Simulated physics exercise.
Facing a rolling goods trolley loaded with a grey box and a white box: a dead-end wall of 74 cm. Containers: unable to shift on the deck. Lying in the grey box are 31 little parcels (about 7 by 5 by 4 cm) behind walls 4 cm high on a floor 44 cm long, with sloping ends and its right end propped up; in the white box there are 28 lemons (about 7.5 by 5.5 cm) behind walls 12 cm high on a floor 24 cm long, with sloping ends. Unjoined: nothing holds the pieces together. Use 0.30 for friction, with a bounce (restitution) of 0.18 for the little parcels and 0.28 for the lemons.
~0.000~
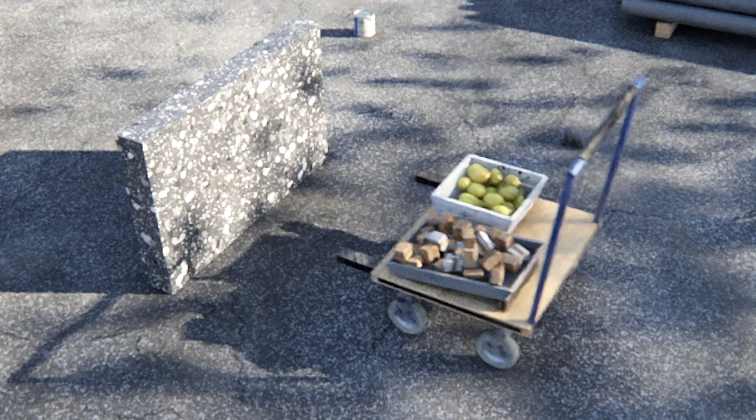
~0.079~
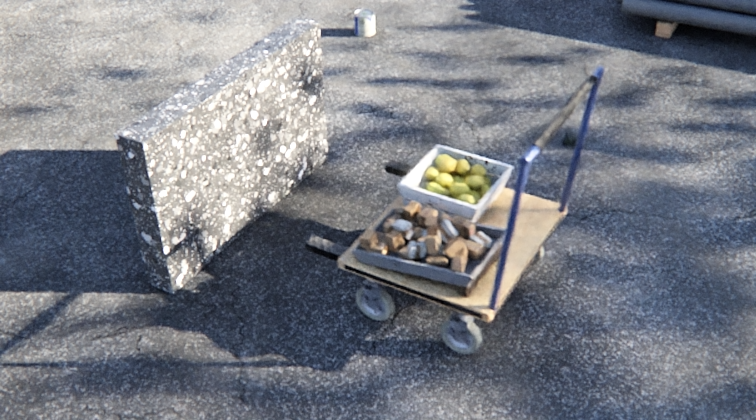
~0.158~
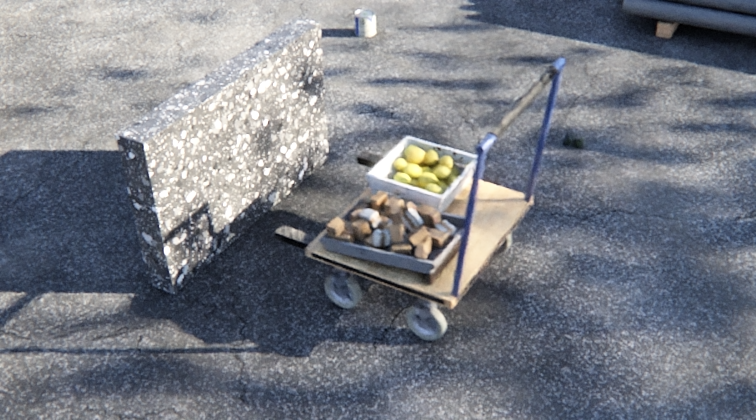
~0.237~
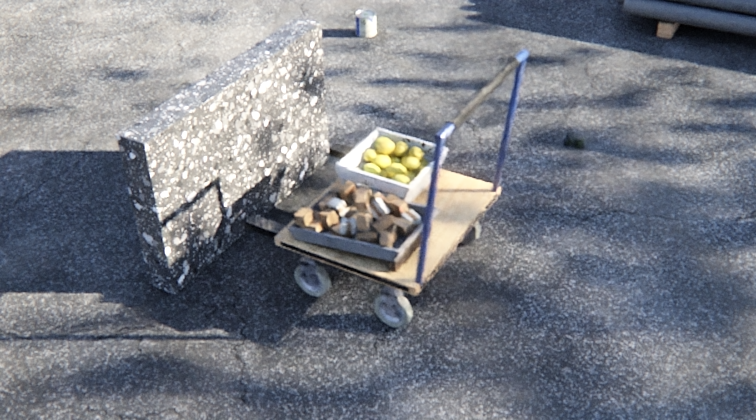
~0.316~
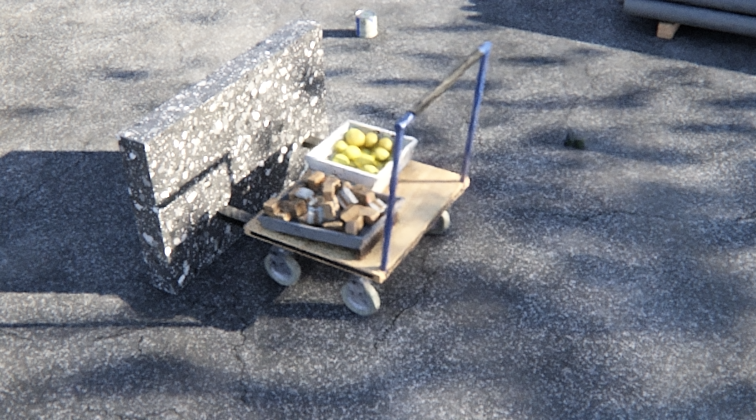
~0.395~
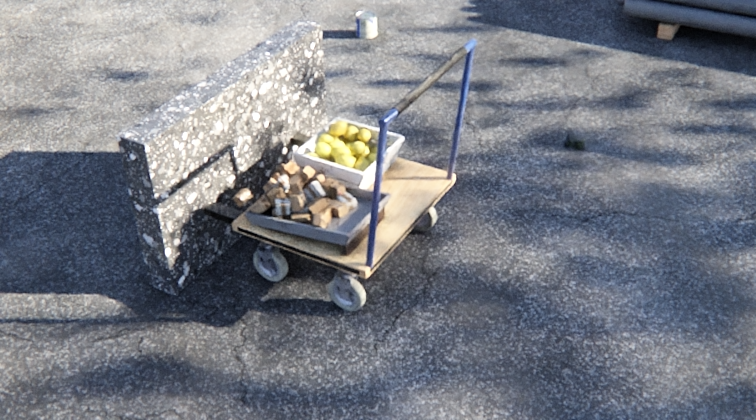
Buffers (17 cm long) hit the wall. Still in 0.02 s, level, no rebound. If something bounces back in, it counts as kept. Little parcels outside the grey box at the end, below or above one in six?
Over a sixth.
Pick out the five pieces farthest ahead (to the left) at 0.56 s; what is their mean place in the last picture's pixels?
Around pixel (241, 183).
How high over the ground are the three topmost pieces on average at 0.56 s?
I'd say near 46 cm.
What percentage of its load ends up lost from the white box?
About 0 percent for the white box.
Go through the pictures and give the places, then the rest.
In the first picture (places track the rim corner closest to us here, unless another is named), grey box (510, 290); white box (by its farthest rim corner) (470, 155); 67 cm to go; all still inside.
In the second picture, grey box (471, 276); white box (439, 146); 52 cm to go.
In the third picture, grey box (433, 263); white box (408, 137); 37 cm to go.
In the fourth picture, grey box (397, 250); white box (378, 129); 21 cm to go.
In the fifth picture, grey box (362, 238); white box (349, 121); 6 cm to go.
In the sixth picture, grey box (348, 234); white box (337, 118); stopped; 1 out, the lowest parcel at (242, 197).
After 0.44 s, the grey box is down by 3 of 31 and the white box has all 28.
After 0.56 s, the grey box is down by 14 of 31 and the white box has all 28.
After 0.79 s, the grey box is down by 15 of 31 and the white box has all 28.
When it is over (at 1.29 s), the grey box is down by 16 of 31 and the white box has all 28. Asked share, 16 of 31, 52 per cent.
